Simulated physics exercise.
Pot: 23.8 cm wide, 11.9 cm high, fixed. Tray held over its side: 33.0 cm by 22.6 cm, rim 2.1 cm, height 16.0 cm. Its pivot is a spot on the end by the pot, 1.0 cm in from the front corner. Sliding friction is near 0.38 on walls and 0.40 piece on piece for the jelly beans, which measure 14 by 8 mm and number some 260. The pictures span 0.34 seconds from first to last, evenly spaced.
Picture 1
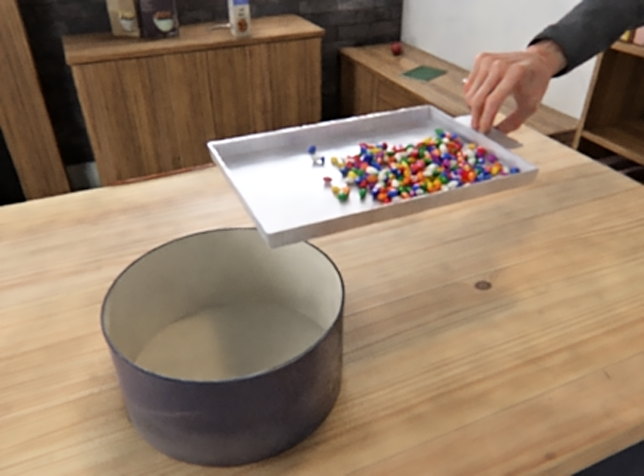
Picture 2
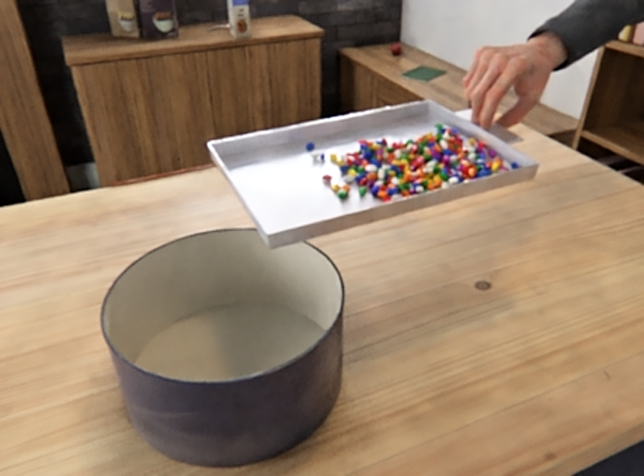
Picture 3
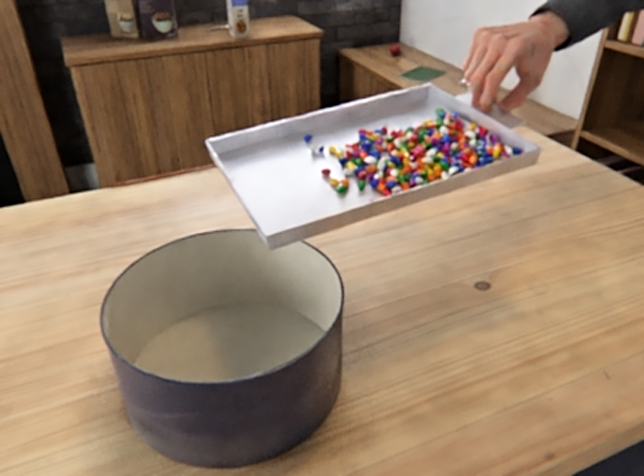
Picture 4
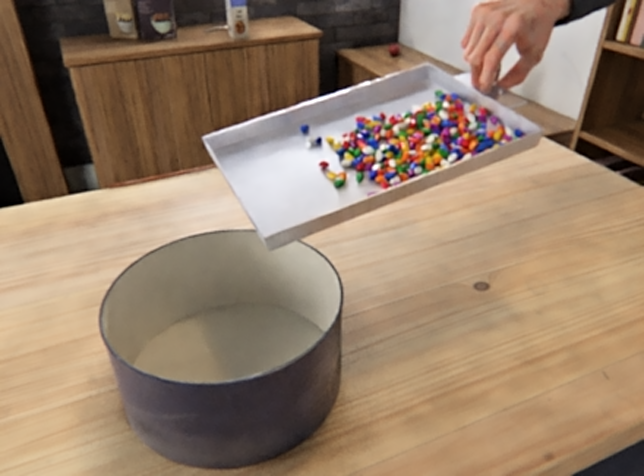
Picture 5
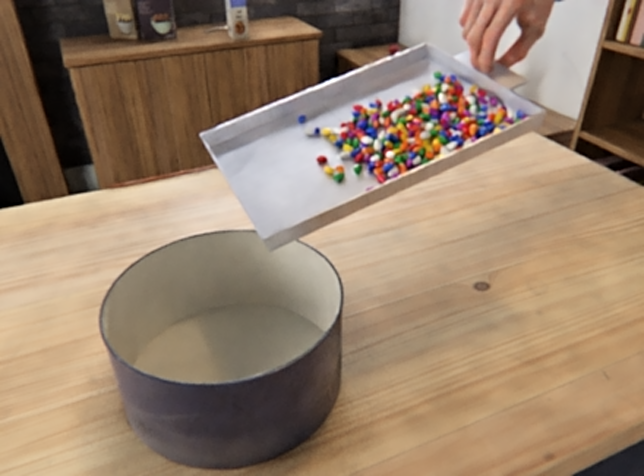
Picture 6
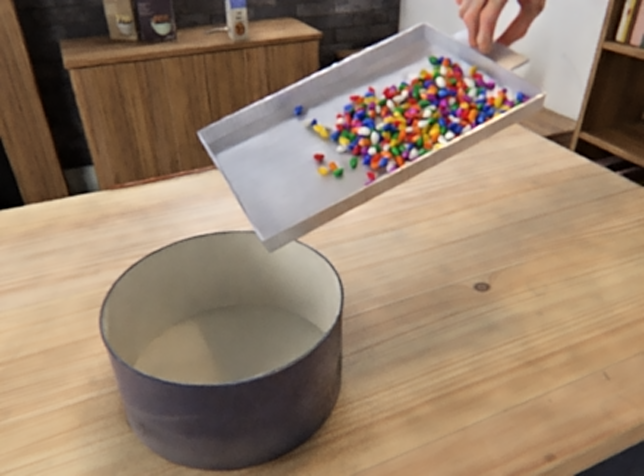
Tray of small multicoloured pieces being tilted steadily by a hand raising its right end, above a wooden table with a round pot.
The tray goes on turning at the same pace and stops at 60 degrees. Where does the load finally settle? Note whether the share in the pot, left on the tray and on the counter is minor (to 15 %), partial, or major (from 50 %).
Noted: Pot major; tray partial; counter minor.
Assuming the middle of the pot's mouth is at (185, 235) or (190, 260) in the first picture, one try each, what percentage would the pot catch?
In order, about 30 and about 55 per cent.
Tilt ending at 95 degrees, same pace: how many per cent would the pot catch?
Estimate: Roughly 100 percent.
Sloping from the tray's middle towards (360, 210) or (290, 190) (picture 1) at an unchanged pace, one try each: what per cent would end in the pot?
That would be close to 30 per cent, then close to 45 per cent.
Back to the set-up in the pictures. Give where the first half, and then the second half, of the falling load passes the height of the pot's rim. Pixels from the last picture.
Roughly (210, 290) to begin with, later roughly (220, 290).
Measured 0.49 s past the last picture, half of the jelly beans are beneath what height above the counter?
The halfway mark sits at about 22 cm.
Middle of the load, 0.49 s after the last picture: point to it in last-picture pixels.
My estimate is roughly (273, 183).
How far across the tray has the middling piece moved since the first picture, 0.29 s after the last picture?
Displacement on the tray: Roughly 5 cm.
Then, 0.29 s after the last picture, tilt 39 degrees; the tray holds 100 %, the pot 0 %.
Then, 0.49 s after the last picture, tilt 53 degrees; the tray holds 100 %, the pot 0 %.
Then, 0.80 s after the last picture, tilt 60 degrees; the tray holds 50 %, the pot 40 %.
In the end, pot 60 %, tray 40 %, counter 0 %.
